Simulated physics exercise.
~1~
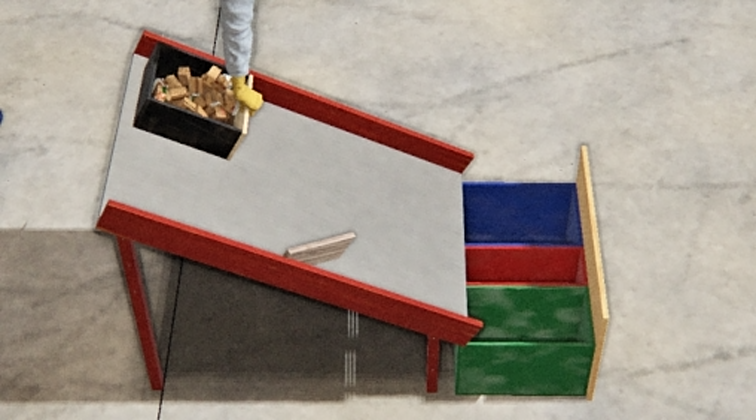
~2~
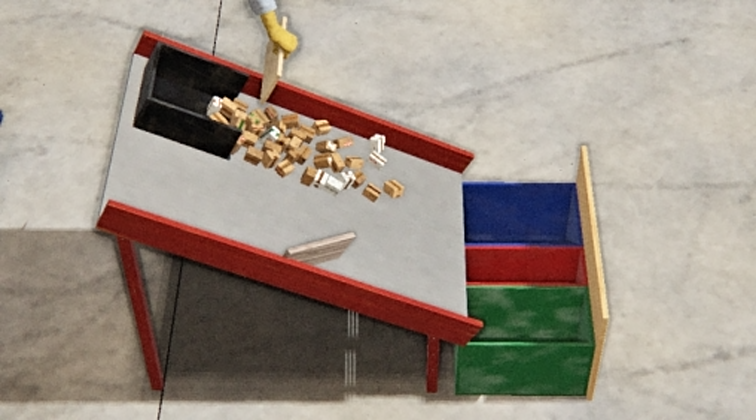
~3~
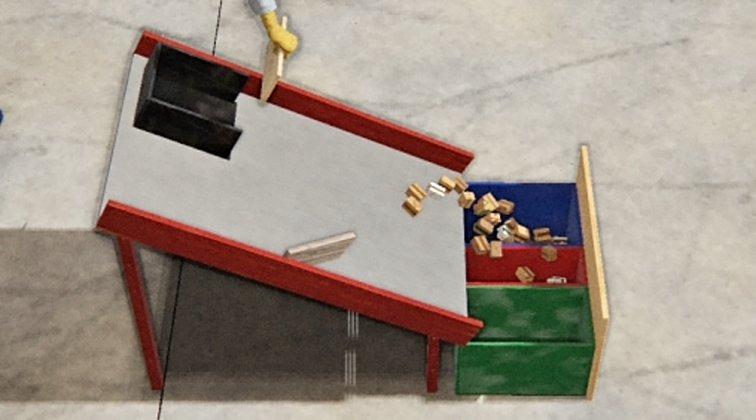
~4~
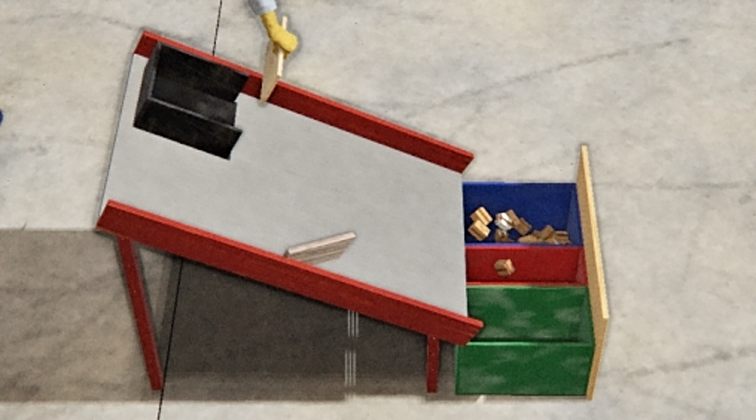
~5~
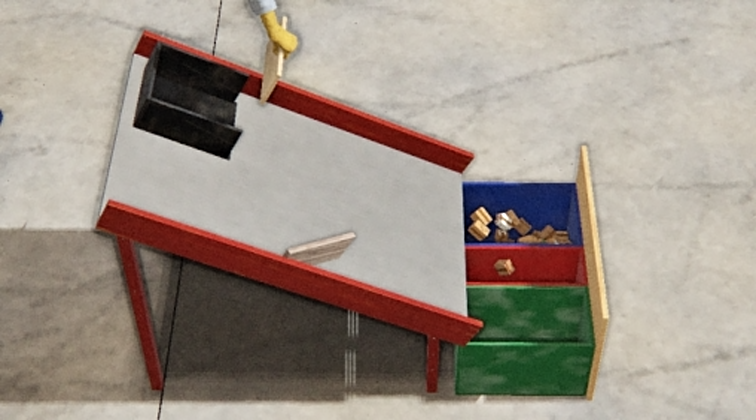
The little tan parcels spilled from a black pen once a yellow-gloved hand pulled its gate up, slid right down the sloping grey table, and dropped mostly into the blue tote at the back, with a few in the red and the green tub empty.
